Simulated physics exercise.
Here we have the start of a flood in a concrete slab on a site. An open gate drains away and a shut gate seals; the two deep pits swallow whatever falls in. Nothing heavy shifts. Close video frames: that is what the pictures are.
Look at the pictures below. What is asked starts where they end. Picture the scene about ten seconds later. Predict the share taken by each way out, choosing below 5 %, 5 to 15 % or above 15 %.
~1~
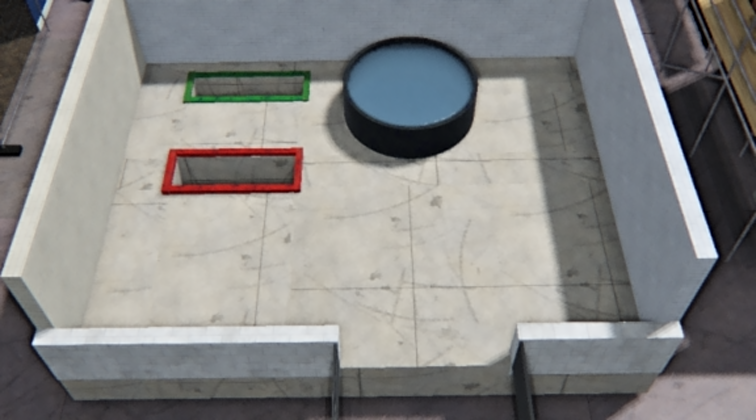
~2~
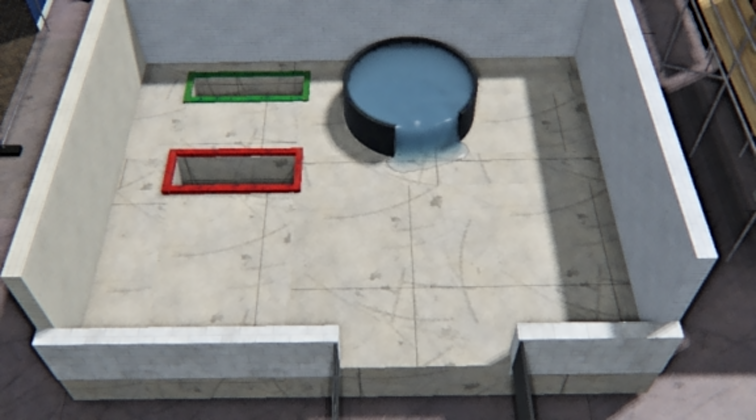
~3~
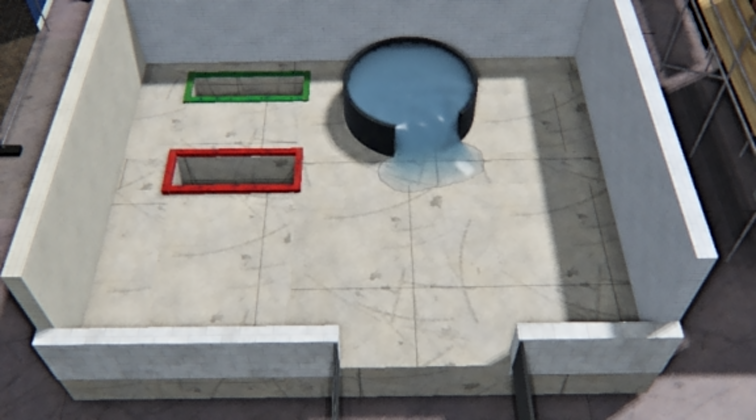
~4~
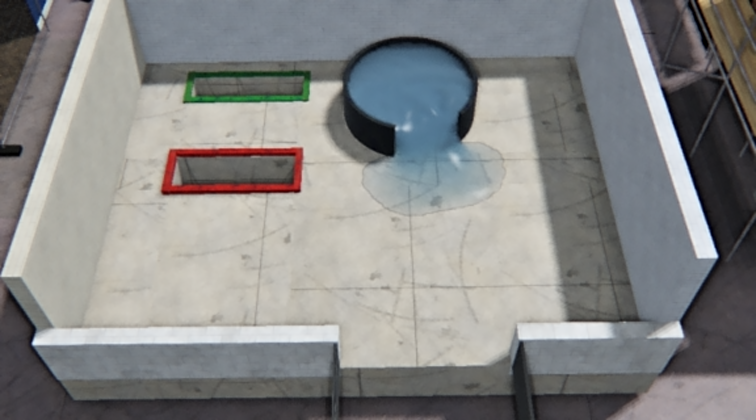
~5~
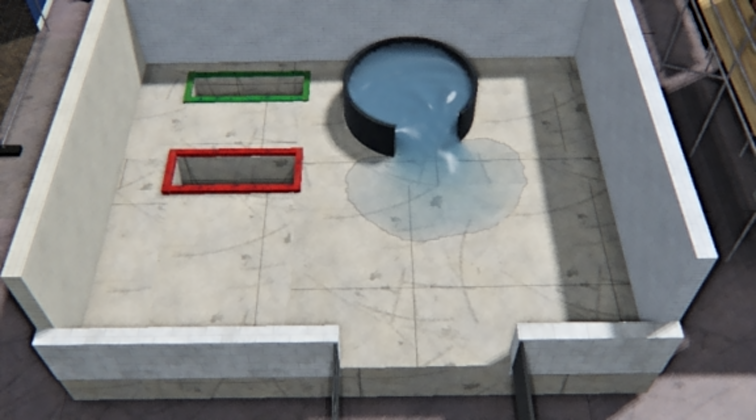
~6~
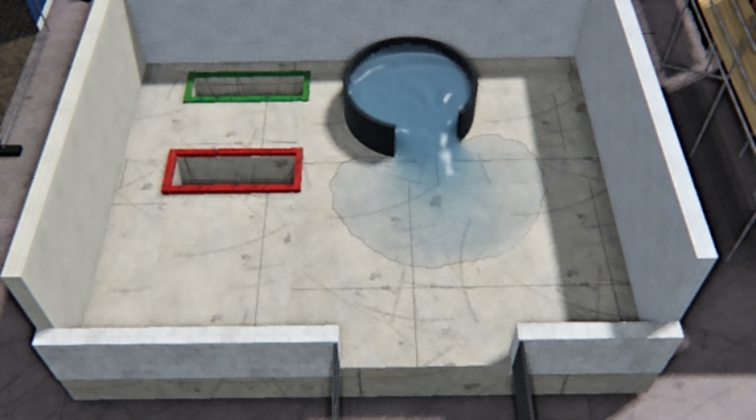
Predicted: The gate takes above 15 %; the red pit takes below 5 %; the green pit takes below 5 %.
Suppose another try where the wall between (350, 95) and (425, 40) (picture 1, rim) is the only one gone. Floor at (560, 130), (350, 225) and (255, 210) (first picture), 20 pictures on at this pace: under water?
Soaked, then unsoaked, then unsoaked.
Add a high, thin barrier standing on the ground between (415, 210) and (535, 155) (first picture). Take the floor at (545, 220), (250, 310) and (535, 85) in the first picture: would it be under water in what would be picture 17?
Taken in turn, the three points are unsoaked, soaked and soaked.
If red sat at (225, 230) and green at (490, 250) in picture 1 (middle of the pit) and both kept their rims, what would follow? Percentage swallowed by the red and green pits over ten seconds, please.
The red pit takes 0 per cent, and the green pit takes 45 per cent.
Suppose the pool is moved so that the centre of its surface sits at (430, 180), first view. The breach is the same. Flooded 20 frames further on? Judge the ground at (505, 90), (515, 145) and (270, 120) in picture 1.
Unflooded - soaked - unflooded.
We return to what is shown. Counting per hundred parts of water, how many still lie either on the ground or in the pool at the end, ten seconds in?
Roughly 56 parts in every hundred.
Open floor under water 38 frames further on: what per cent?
My estimate is roughly 50 percent.
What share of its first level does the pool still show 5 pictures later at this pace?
Roughly 66 percent.
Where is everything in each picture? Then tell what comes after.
The round tank at (410, 84) is whole and still, in the first frame.
The front is at (393, 165), out from the gap at (429, 145), in the second frame.
The front is at (387, 179), out from the gap at (429, 147), in the third frame.
The front is at (402, 210), out from the gap at (428, 147), in the fourth frame.
Water pours out at (429, 147) and has run to (489, 224), in the fifth frame.
Water pours out at (429, 147) and has run to (507, 245), in the sixth frame.
A moment on, water covers 35 % of the floor; the gate 0 %, the red pit 0 %, the green pit 0 %.
Next, water covers 40 % of the floor; the gate 7 %, the red pit 0 %, the green pit 0 %.
Then, water covers 45 % of the floor; the gate 17 %, the red pit 0 %, the green pit 0 %.
Later, water covers 50 % of the floor; the gate 32 %, the red pit 0 %, the green pit 0 %.
In the end, water covers 70 % of the floor; the gate 44 %, the red pit 0 %, the green pit 0 %.
